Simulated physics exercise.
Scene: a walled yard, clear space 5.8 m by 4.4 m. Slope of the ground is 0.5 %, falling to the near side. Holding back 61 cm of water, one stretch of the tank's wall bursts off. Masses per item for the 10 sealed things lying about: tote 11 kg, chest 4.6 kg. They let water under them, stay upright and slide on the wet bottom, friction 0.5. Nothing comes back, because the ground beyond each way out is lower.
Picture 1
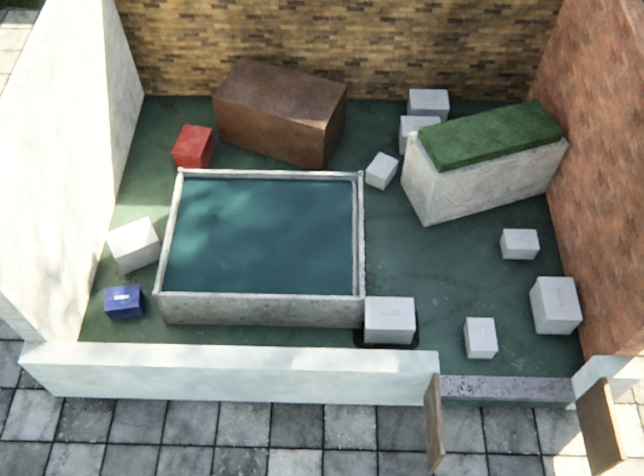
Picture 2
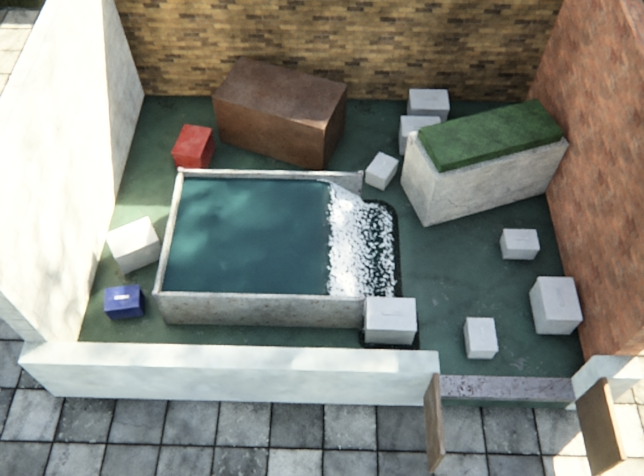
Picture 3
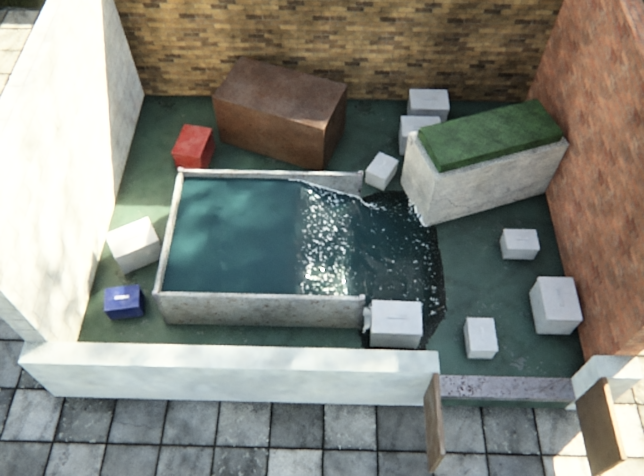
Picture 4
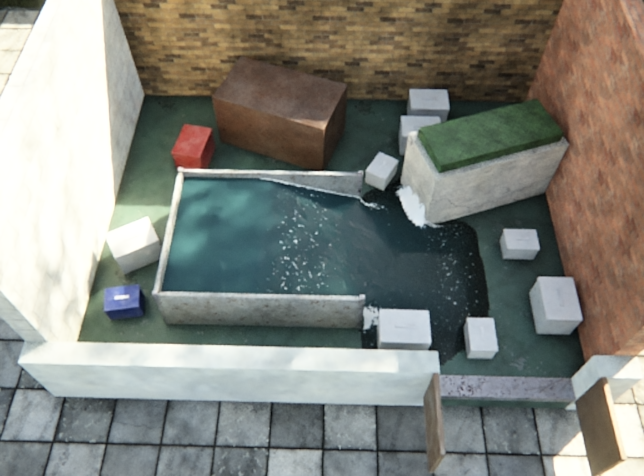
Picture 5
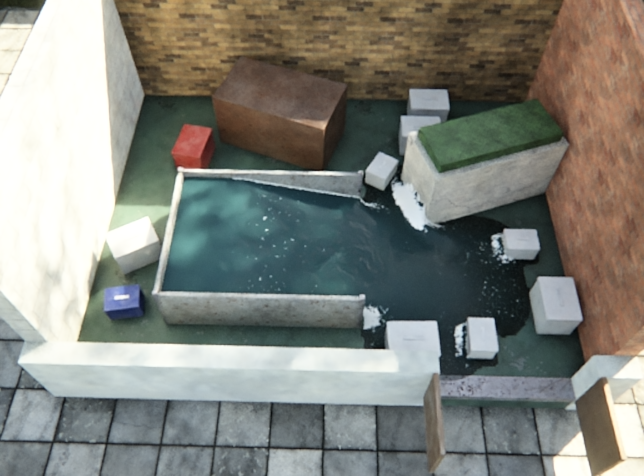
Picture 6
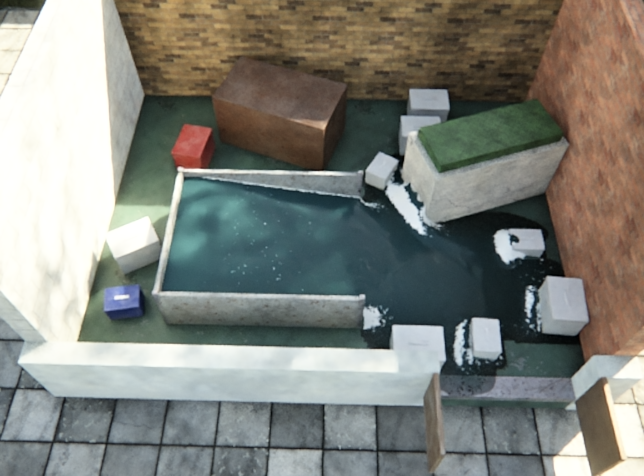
Walled yard with a raised tank losing its right side, water pouring out rightward, foaming around pale blocks and nudging a few.
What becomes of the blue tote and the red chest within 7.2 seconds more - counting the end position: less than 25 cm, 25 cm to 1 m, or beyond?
By the end the blue tote is close to its start and the red chest is close to its start.
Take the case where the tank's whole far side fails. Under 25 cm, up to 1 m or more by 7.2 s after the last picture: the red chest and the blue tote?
If so, the red chest is washed away, the blue tote is washed away.
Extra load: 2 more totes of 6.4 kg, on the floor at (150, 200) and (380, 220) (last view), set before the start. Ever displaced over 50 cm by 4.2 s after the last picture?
In that order: Under, over.
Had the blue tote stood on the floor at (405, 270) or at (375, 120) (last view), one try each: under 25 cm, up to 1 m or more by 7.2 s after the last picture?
One try each gives this: It wanders off a long way, then it goes a little way.
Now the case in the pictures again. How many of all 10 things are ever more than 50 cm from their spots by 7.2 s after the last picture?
Tally: 7.
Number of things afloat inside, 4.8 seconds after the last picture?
It comes to 4 of them.
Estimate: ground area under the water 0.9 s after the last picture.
The covered patch comes to about 13 m2.
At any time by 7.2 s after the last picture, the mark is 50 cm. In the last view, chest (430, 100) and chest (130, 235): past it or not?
The first topped the threshold, and the second never reached the threshold.
Then, 0.9 s after the last picture the blue tote is near (122, 297), 0.0 m from its start, aground; the red chest is near (192, 140), 0.0 m from its start, aground; 0 of 10 are out; 2 afloat.
Then, 2.8 s after the last picture the blue tote is near (122, 297), 0.0 m from its start, aground; the red chest is near (192, 140), 0.0 m from its start, aground; 2 of 10 are out; 2 afloat.
Then, 4.8 s after the last picture the blue tote is near (122, 297), 0.0 m from its start, aground; the red chest is near (192, 140), 0.0 m from its start, aground; 2 of 10 are out; 4 afloat.
Then, 7.2 s after the last picture the blue tote is near (122, 297), 0.0 m from its start, aground; the red chest is near (192, 140), 0.0 m from its start, aground; 3 of 10 are out; 3 afloat.
